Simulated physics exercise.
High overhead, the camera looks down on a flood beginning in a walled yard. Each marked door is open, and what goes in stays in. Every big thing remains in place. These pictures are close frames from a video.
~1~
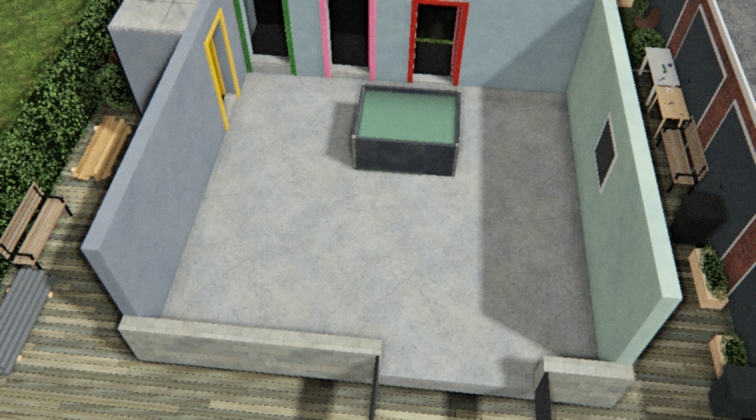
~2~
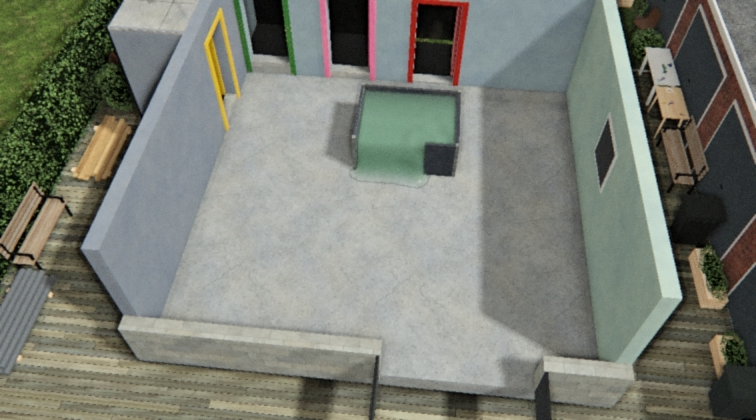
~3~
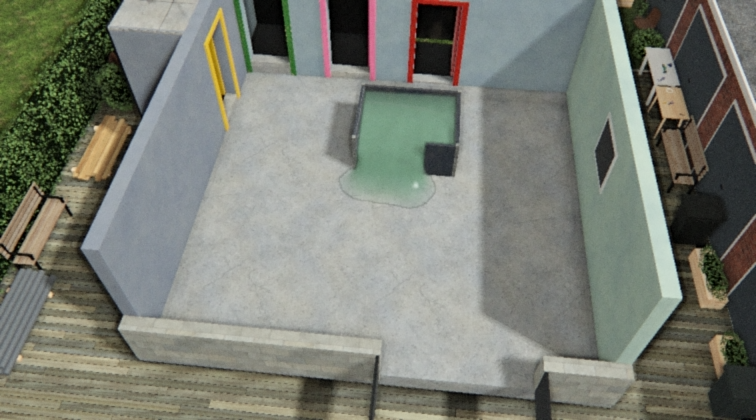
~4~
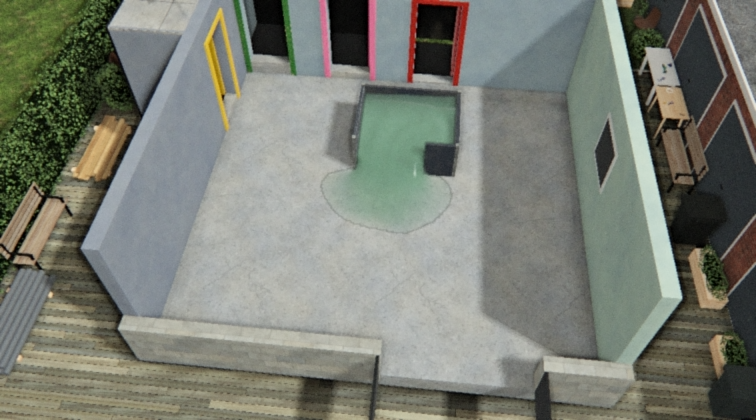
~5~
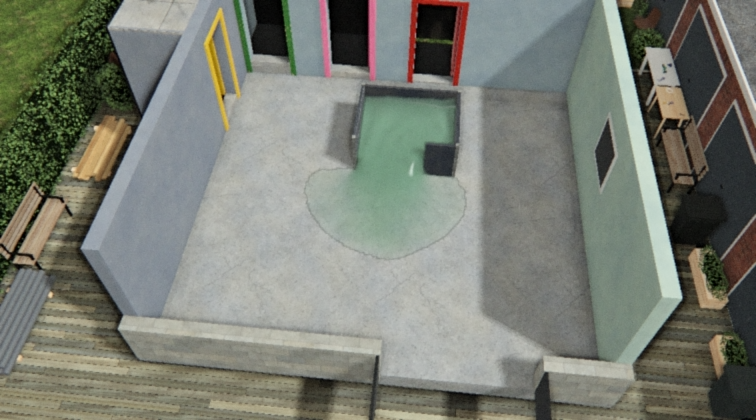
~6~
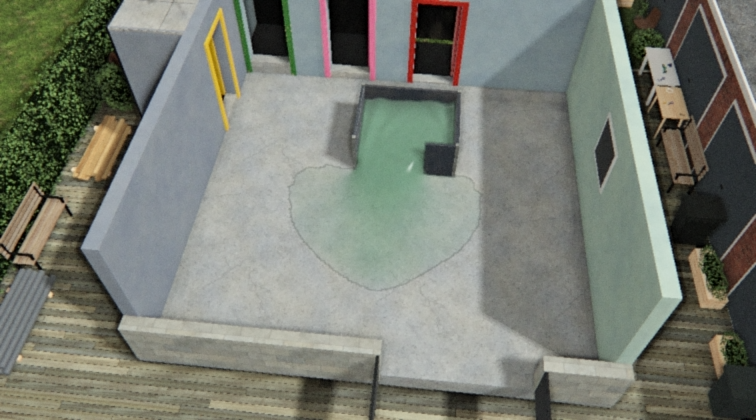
In a walled yard seen from high above, a dark open tank of still green water stands near three doorways framed in green, pink and red. Water pours through a gap in the tank's front wall and spreads across the grey floor toward the viewer in a widening, thinning, rounded sheet.
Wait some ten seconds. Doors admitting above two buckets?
Result: The yellow door will pass two buckets at most, the pink door will pass two buckets at most, the green door will pass two buckets at most, the red door will pass two buckets at most.
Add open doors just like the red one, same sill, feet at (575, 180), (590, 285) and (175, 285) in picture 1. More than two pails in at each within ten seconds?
The three doors, in turn: Is short of it, is short of it, is beyond it.
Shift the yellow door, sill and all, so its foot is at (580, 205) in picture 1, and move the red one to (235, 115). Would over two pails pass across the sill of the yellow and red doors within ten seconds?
My reading: Yellow stays within the limit, red stays within the limit.
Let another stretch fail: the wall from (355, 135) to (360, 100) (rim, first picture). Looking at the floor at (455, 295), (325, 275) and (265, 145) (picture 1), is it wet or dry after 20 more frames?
Taking the points in order: Unwetted, unwetted and swamped.
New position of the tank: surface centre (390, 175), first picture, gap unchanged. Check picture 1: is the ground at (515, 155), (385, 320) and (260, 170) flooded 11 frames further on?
In that order: Not reached, reached by the flood, not reached.
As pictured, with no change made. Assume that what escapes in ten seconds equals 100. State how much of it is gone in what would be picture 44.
By my reckoning, 80 %.
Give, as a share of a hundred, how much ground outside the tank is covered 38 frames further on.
My guess is around 60 in a hundred.
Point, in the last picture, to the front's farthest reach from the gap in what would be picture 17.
About at (154, 339).
A moment on, water covers 35 % of the floor; the yellow door not reached, the pink door not reached, the green door not reached, the red door not reached.
Next, water covers 45 % of the floor; the yellow door not reached, the pink door not reached, the green door not reached, the red door not reached.
Then, water covers 45 % of the floor; the yellow door not reached, the pink door not reached, the green door not reached, the red door not reached.
Later, water covers 60 % of the floor; the yellow door wet at the sill, nothing in, the pink door not reached, the green door not reached, the red door not reached.
In the end, water covers 75 % of the floor; the yellow door wet at the sill, nothing in, the pink door wet at the sill, nothing in, the green door wet at the sill, nothing in, the red door wet at the sill, nothing in.
